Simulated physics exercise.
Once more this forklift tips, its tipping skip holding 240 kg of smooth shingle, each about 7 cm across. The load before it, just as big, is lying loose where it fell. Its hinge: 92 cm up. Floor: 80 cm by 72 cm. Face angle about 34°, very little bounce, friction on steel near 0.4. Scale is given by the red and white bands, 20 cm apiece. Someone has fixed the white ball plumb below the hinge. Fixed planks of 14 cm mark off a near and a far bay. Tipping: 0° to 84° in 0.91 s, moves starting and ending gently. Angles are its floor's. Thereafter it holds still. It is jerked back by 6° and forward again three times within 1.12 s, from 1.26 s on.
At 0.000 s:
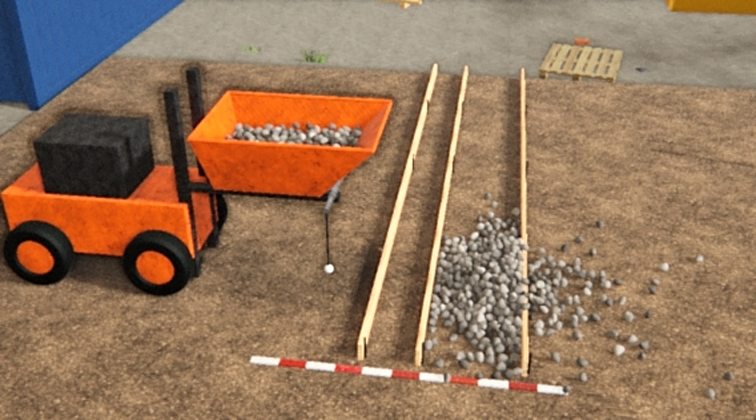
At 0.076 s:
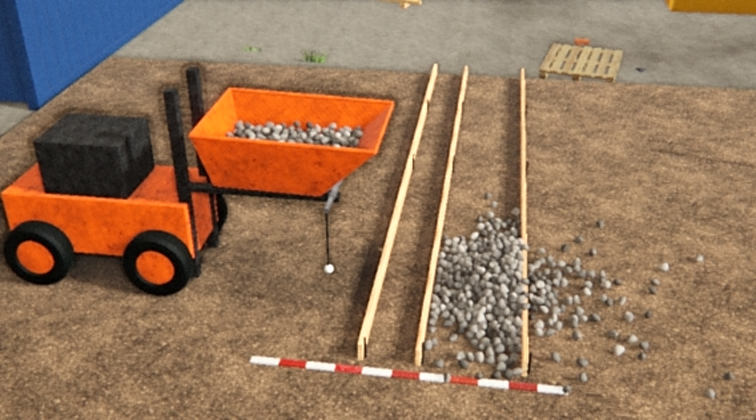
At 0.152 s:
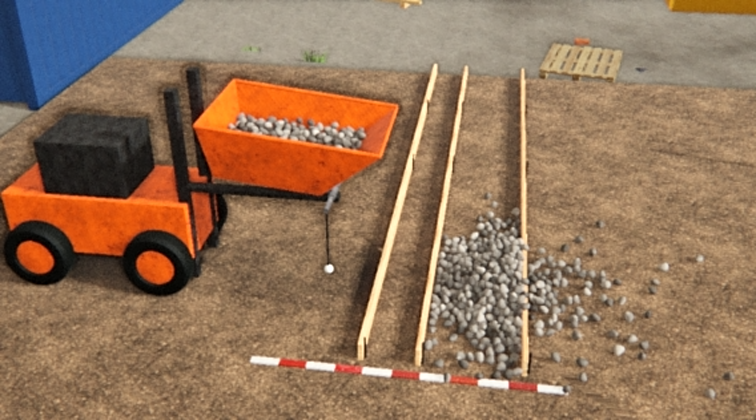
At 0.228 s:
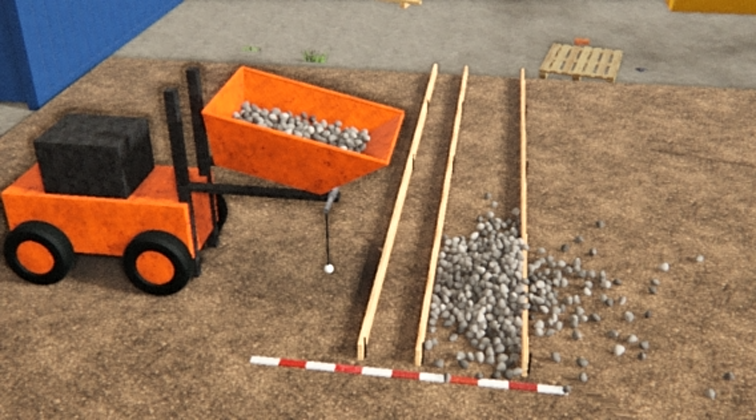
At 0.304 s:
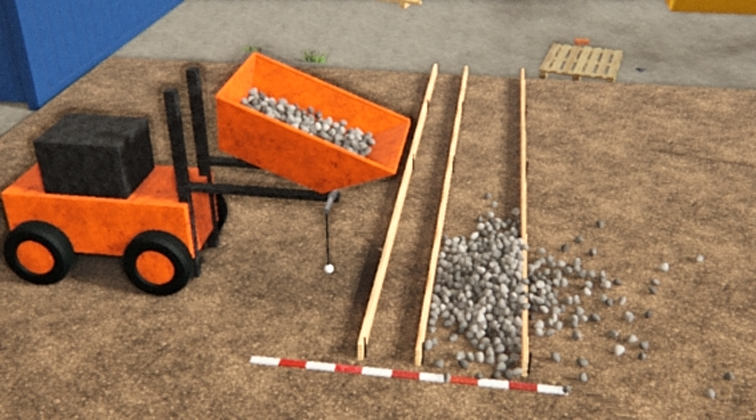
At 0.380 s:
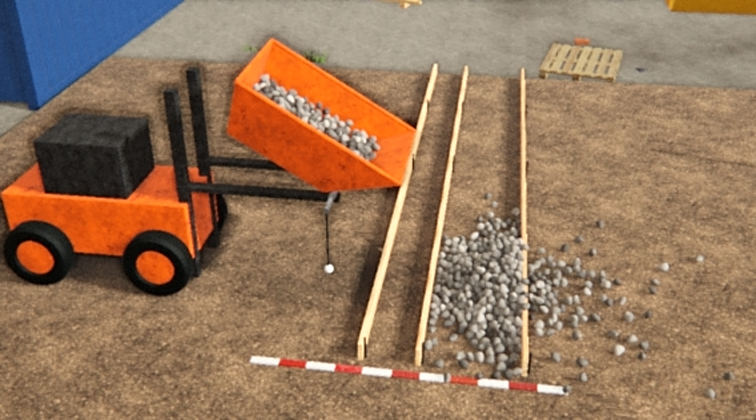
The orange skip on the forklift tilts steadily toward the right with grey stones inside.
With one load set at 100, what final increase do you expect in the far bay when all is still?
Close to 78 parts in a hundred.
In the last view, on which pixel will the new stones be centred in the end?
Around (465, 278).
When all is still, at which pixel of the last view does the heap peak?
It ends up around (474, 260) in the last picture.
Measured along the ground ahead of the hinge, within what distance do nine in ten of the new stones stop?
I'd say close to 140 centimetres ahead of it.
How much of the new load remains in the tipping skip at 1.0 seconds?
Estimate: 70 % remaining inside, roughly.
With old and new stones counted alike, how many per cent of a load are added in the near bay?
Approximately 10 parts per hundred.
After 0.7 s the floor is at 71°; in per cent of one load, 100 in the tipping skip, 86 in the far bay, 14 past the last board; the foremost stones are at (674, 312).
After 1.0 s the floor is at 84°; in per cent of one load, 70 in the tipping skip, 14 in the near bay, 101 in the far bay, 14 past the last board; the foremost stones are at (674, 312).
After 2.8 s the floor is at 84°; in per cent of one load, 0 in the tipping skip, 10 in the near bay, 164 in the far bay, 26 past the last board; the foremost stones are at (697, 283).
After 5.2 s the floor is at 84°; in per cent of one load, 0 in the tipping skip, 10 in the near bay, 164 in the far bay, 26 past the last board; the foremost stones are at (697, 283). Net gain in the far bay, 78.
